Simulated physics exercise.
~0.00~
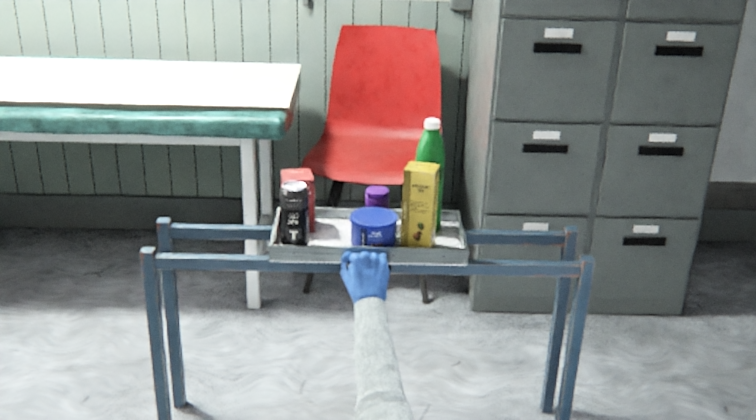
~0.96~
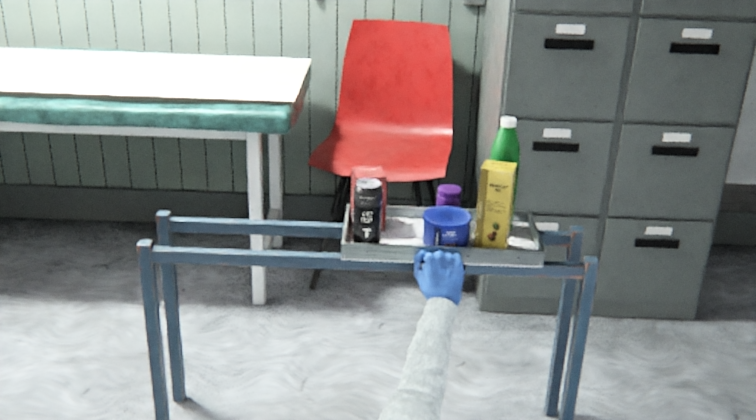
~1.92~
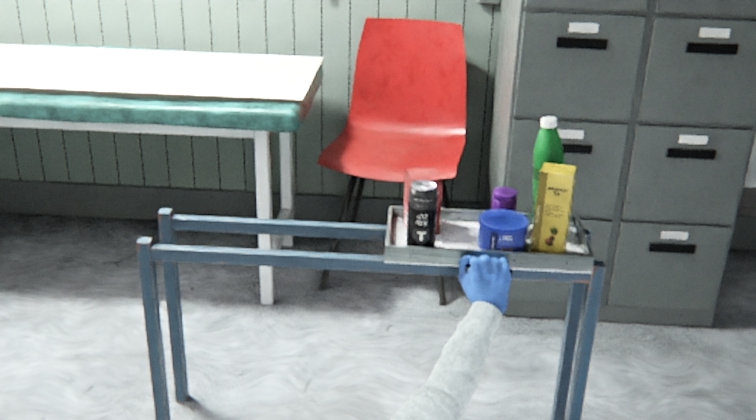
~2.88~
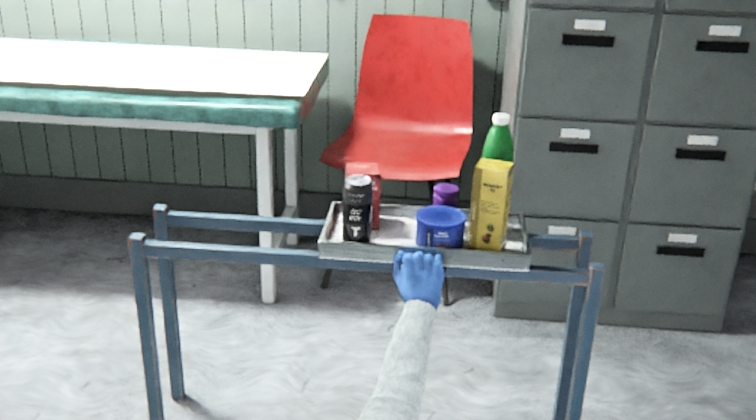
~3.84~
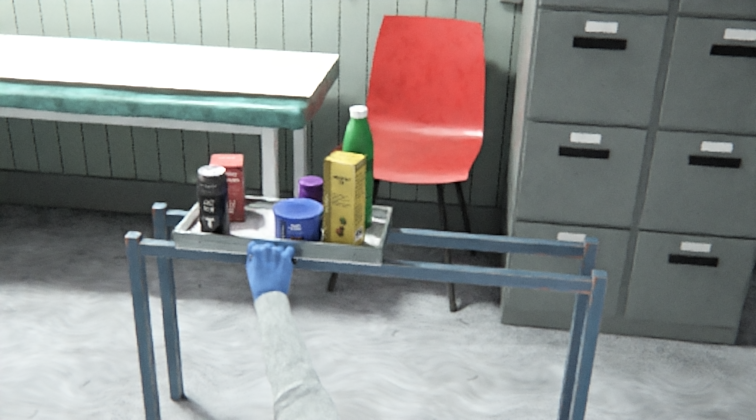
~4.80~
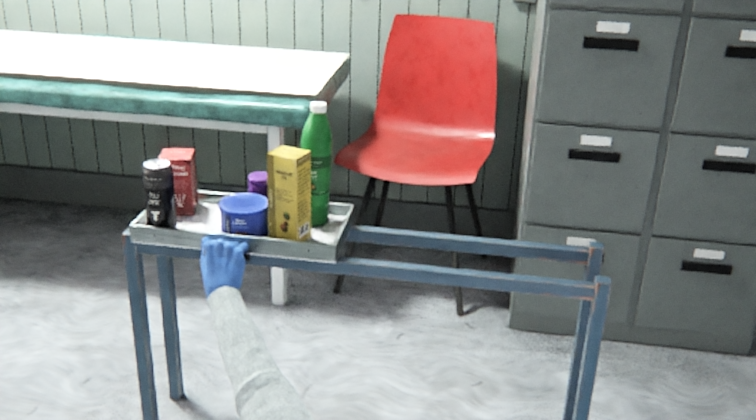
A gray tray of mixed containers slides right along a blue rack, then back to the far left, a gloved hand at its front, everything still upright.
